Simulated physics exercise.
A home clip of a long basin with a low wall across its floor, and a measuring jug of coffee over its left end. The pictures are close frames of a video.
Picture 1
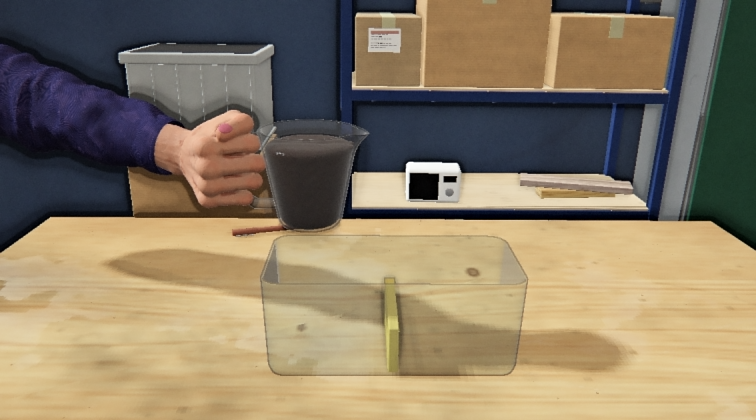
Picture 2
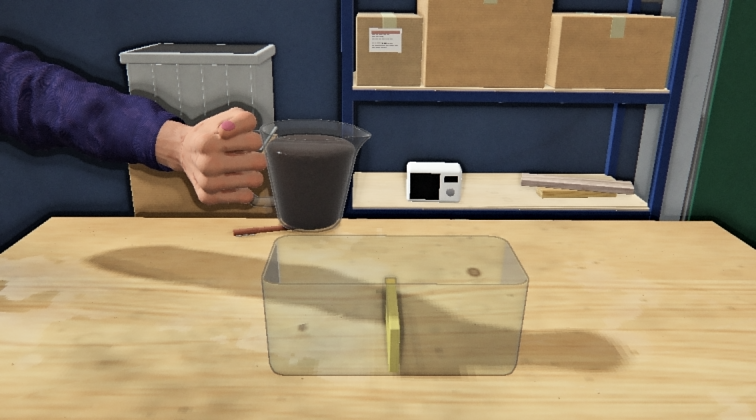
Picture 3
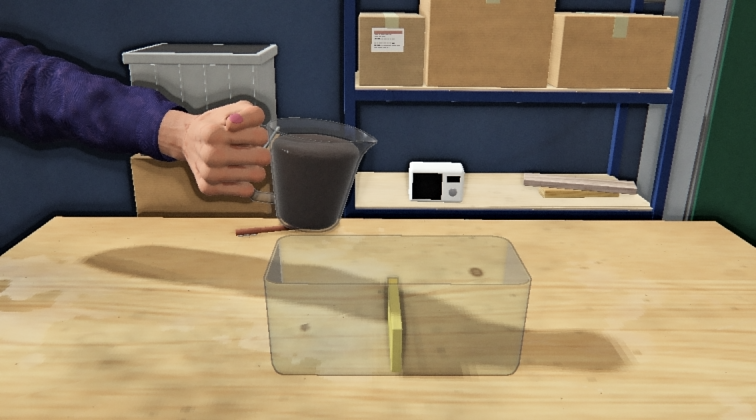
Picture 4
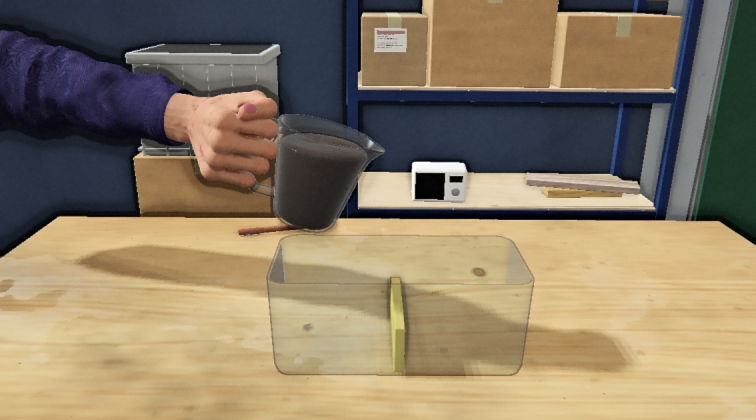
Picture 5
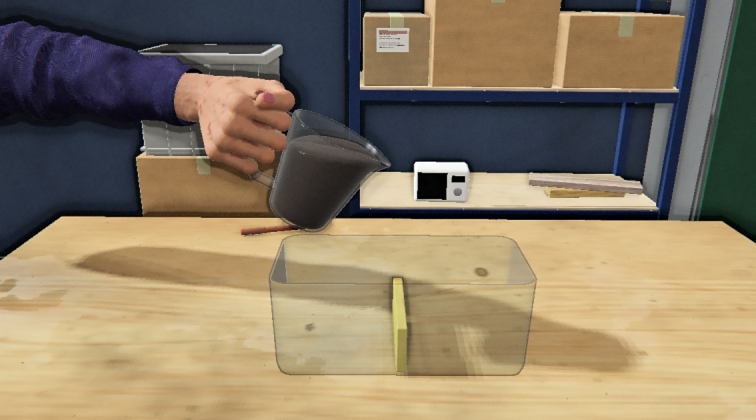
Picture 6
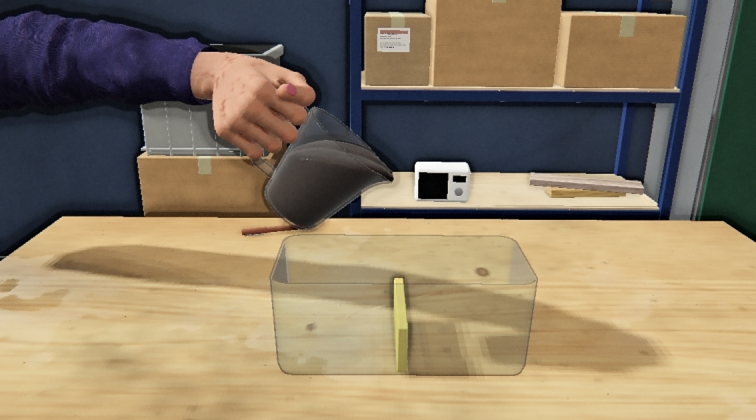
On a wooden workbench, a hand held a clear jug of dark coffee above the left end of an empty see-through basin with a low yellow divider, then steadily tilted it rightward until coffee reached the spout.
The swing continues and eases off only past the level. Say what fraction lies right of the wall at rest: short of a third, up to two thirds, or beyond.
The share right of the wall is between a third and two thirds.
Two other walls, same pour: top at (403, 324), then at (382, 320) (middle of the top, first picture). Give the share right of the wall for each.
First some 40, then 60 per cent.
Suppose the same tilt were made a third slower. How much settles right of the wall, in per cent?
Roughly 55 in a hundred.
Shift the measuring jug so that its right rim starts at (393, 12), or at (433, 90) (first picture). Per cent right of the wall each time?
About 80 and 85 per cent.
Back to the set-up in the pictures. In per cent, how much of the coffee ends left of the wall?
Roughly 55 in a hundred.
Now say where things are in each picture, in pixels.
In the first frame, tilt 0°; pouring edge (369, 132); surface from (265, 143) to (355, 144); the long basin's rim runs from (269, 259) to (516, 260); the wall's top is at (392, 303).
In the second frame, tilt 2°; pouring edge (371, 134); surface from (267, 142) to (356, 145).
In the third frame, tilt 7°; pouring edge (377, 140); surface from (273, 139) to (361, 147).
In the fourth frame, tilt 16°; pouring edge (385, 150); surface from (281, 138) to (366, 151).
In the fifth frame, tilt 28°; pouring edge (391, 164); surface from (287, 144) to (380, 158).
In the sixth frame, tilt 41°; pouring edge (393, 181); surface from (284, 160) to (381, 165); 1 per cent is over the edge.
A moment on, the measuring jug is tipped right over and 28 per cent is still to pour, 18 is left of the wall and 40 right of it.
Next, the measuring jug is tipped right over and 1 per cent is still to pour, 54 is left of the wall and 40 right of it.
Then the measuring jug is tipped right over and 0 per cent is still to pour, 55 is left of the wall and 41 right of it.
Later the measuring jug is tipped right over and 0 per cent is still to pour, 56 is left of the wall and 42 right of it.
Finally, 56 per cent lies left of the wall, 42 right of it and 3 outside.
